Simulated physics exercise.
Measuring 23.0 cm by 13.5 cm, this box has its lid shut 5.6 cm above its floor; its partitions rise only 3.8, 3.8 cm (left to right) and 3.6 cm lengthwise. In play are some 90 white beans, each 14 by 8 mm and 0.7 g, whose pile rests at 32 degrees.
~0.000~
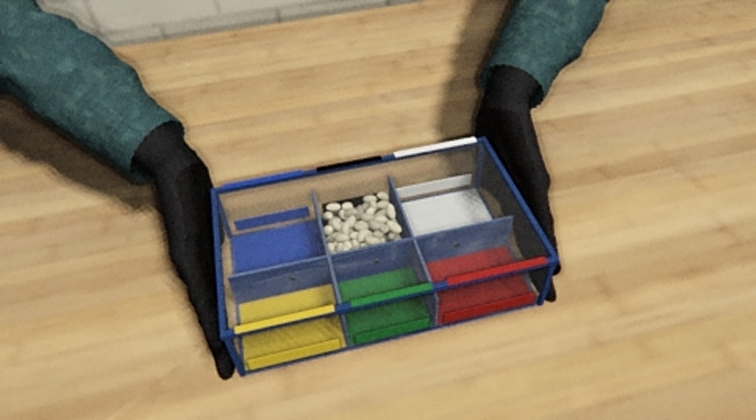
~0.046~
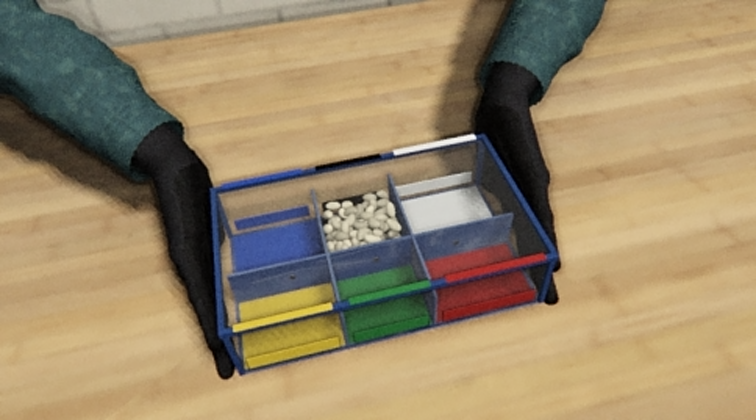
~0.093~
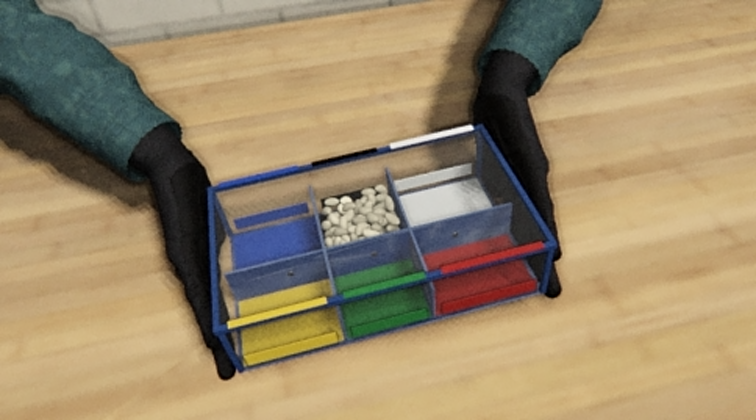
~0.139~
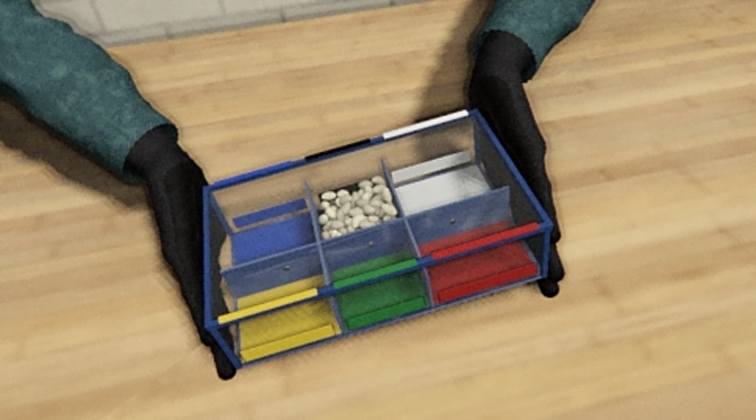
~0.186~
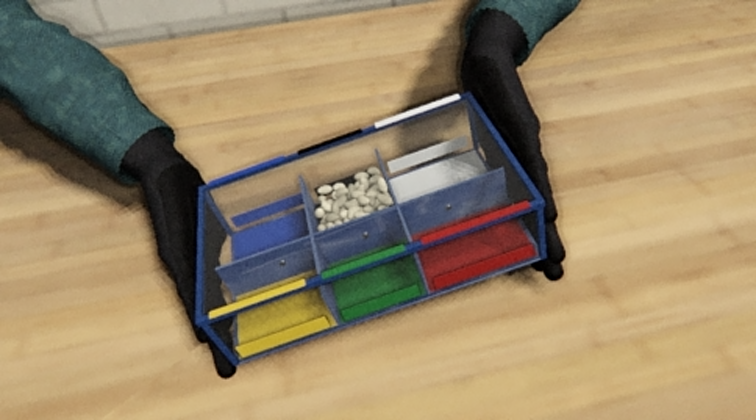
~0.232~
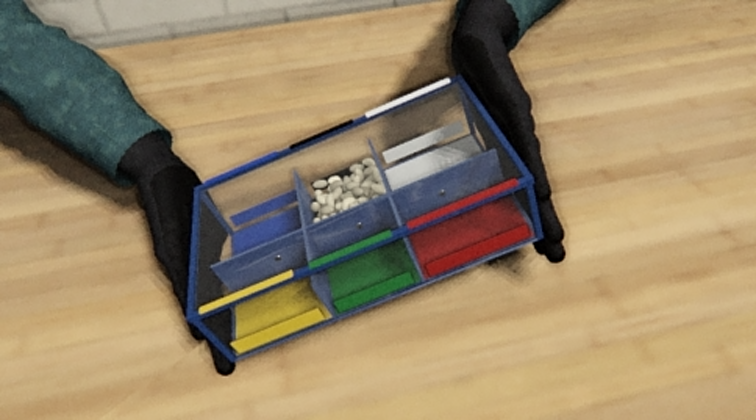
On a light wooden surface, two black-gloved hands held a clear, divided box with white beans in one colored compartment, then gradually raised its right side, tilting it while the beans stayed bunched together.
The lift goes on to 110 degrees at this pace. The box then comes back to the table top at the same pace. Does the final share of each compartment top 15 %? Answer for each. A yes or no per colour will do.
Red compartment: No. Blue compartment: Yes. Green compartment: No. Yellow compartment: No. White compartment: No. Black compartment: Yes.
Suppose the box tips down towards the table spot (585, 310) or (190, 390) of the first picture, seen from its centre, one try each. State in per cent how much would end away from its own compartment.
First try: About 75 percent; second try: About 50 percent.
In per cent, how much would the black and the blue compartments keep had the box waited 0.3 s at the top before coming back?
You'd end up with black at 30 per cent and blue at 70 per cent.
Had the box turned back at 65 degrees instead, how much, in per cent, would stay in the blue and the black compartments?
With that change, blue ends at 0 percent while black ends at 100 percent.
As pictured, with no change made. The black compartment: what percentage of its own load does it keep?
My estimate is roughly 30 percent.
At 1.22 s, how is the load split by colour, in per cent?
Red 0; blue 35; green 0; yellow 0; white 0; black 65.
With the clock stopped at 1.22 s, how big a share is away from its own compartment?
35 %.
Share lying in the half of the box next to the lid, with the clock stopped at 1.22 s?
About 70 %.
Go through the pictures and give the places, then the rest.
Box tilt 0 degrees, front corners at (227, 332) and (551, 259); black 100 %, in the first frame.
Box tilt 1 degrees, front corners at (225, 331) and (551, 255), in the second frame.
Box tilt 4 degrees, front corners at (220, 328) and (549, 244), lowest corner left back, in the third frame.
Box tilt 8 degrees, front corners at (212, 323) and (544, 224), lowest corner left back, in the fourth frame.
Box tilt 13 degrees, front corners at (203, 319) and (536, 202), lowest corner left back, in the fifth frame.
Box tilt 17 degrees, front corners at (194, 315) and (525, 179), lowest corner left back; black 100 %. Its pace works out near 100 degrees a second, in the sixth frame.
After 1.22 s, tilt 110 degrees; blue 35 %, black 65 %.
After 1.88 s, tilt 50 degrees; blue 70 %, black 30 %.
After 2.58 s, tilt 0 degrees; blue 70 %, black 30 %.
By 3.3 s all is still; red 0 %, blue 70 %, green 0 %, yellow 0 %, white 0 %, black 30 %.
